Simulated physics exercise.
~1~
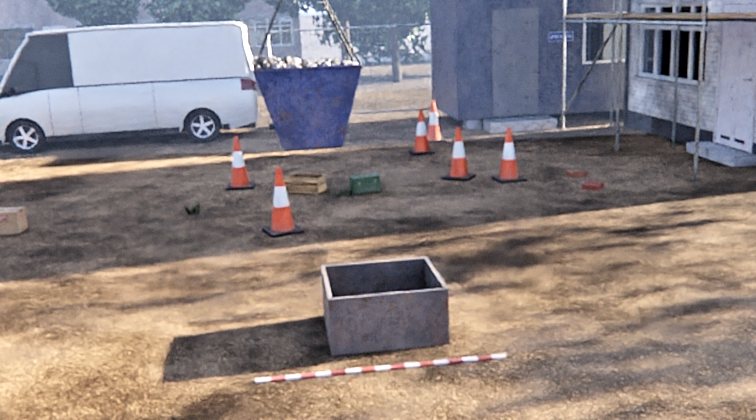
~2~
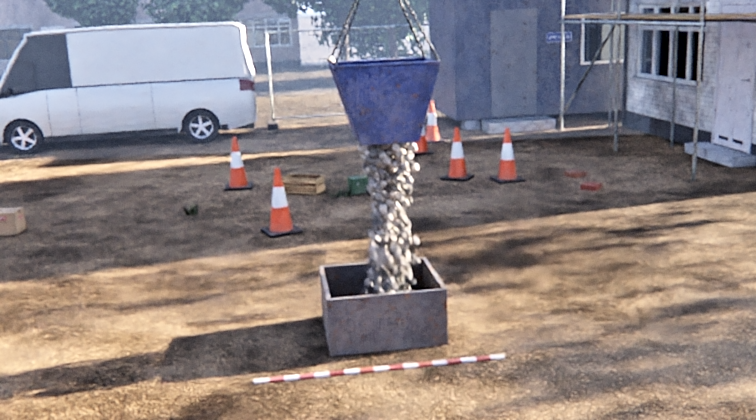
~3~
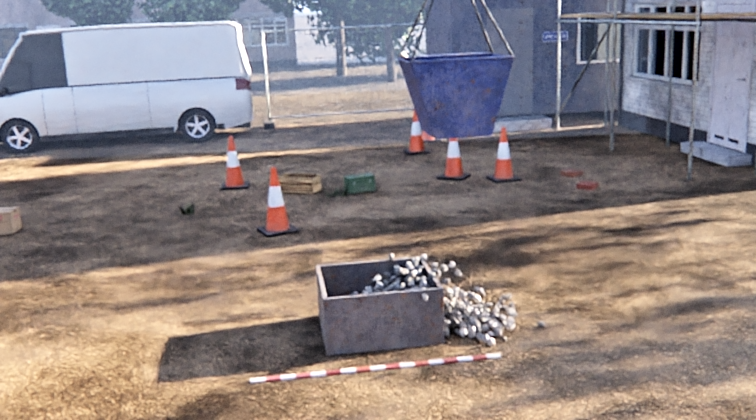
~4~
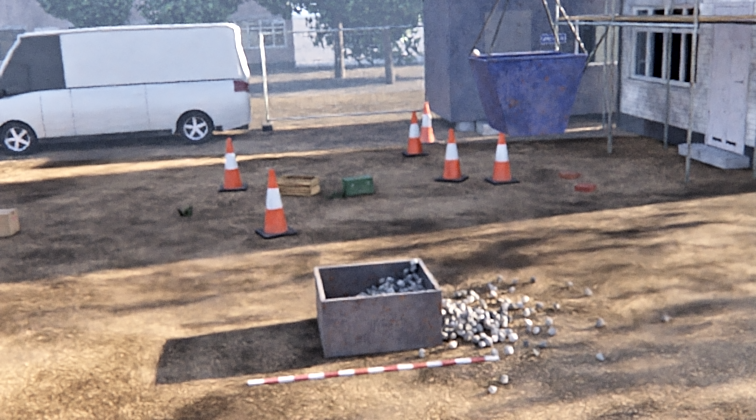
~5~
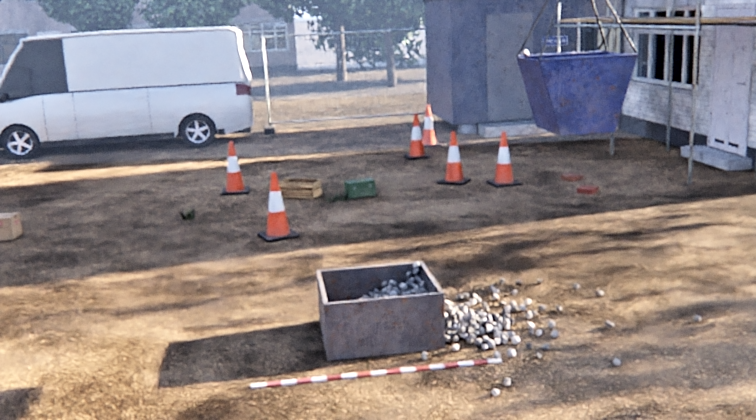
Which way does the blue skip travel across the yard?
The blue skip travels to the right, passing over the grey bin and carrying on towards the scaffolded building.
